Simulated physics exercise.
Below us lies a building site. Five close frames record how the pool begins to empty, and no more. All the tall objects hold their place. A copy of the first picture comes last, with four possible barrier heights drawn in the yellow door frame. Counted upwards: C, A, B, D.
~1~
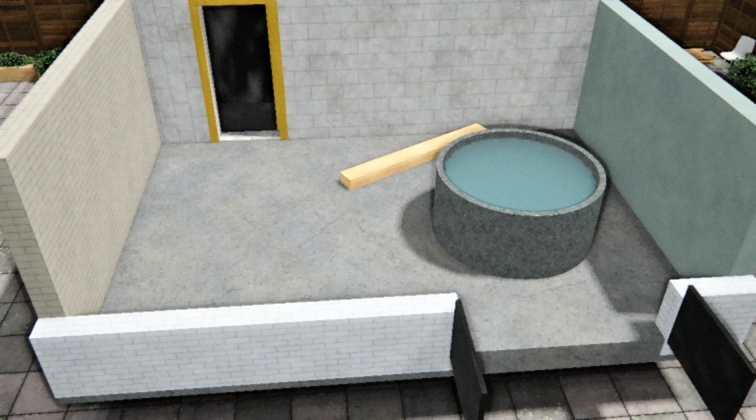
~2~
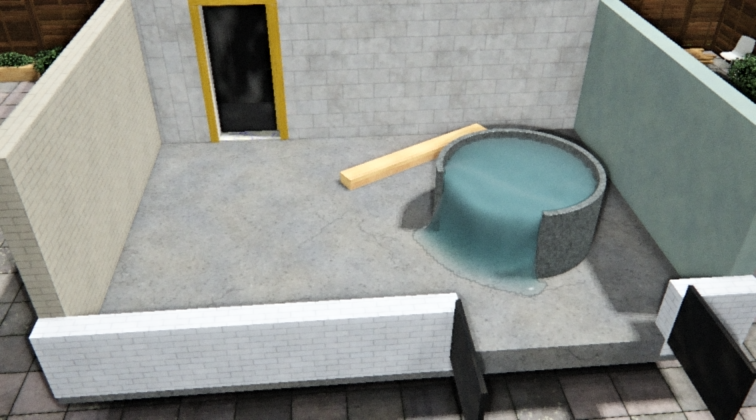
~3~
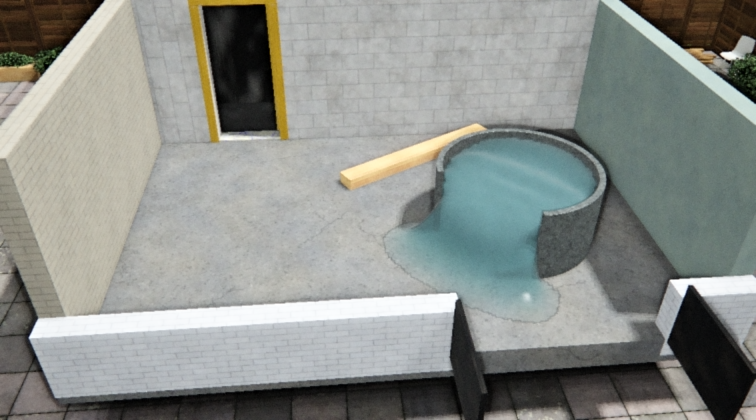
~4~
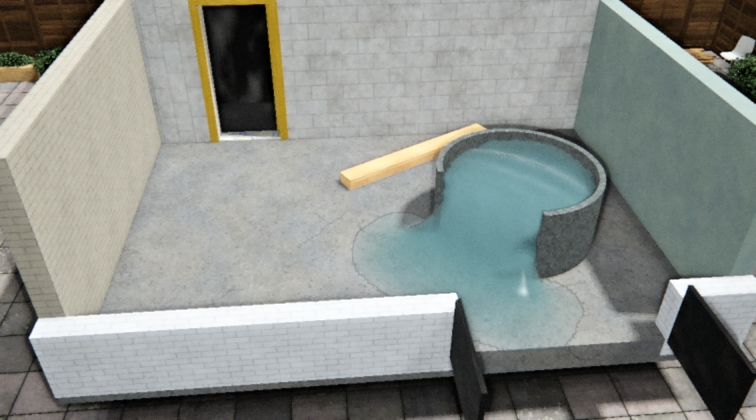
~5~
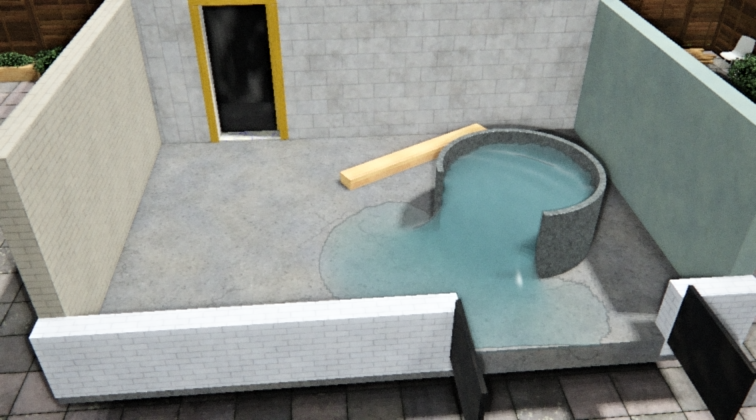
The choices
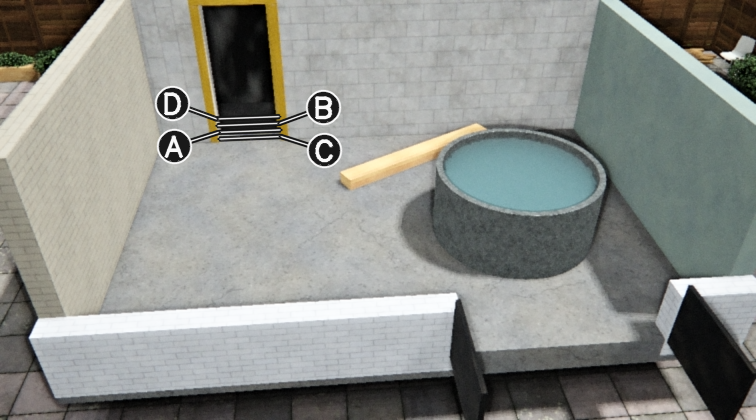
Water in a round grey stone pool pours out through a gap that opens in its front left side, then spreads across the concrete floor toward the low white wall and the open dark gate, while the wooden beam stays still.
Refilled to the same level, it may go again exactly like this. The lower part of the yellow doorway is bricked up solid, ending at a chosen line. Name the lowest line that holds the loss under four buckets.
That is mark A.
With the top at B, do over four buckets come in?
No, that is safe.
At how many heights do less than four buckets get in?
Three of them.
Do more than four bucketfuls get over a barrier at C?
Yes, that goes wrong.
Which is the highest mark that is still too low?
It is C.
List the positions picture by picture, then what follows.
In the first frame, water in the pool at rest, its middle at (519, 173); foot of the yellow doorway at (250, 140); open gate at (565, 283).
In the second frame, front seen at (425, 228), 2 % of the ground wet.
In the third frame, front seen at (402, 231), 5 % of the ground wet.
In the fourth frame, front seen at (368, 242), 11 % of the ground wet.
In the fifth frame, front seen at (328, 259), 17 % of the ground wet.
On the marked copy, A at (249, 131); B at (248, 124); C at (250, 137); D at (247, 117); from the bottom up C, A, B, D.
If A is chosen, a splash gets over, under a bucket.
If B is chosen, nothing gets over.
If C is chosen, about 14 bucketfuls get in.
If D is chosen, nothing gets over.
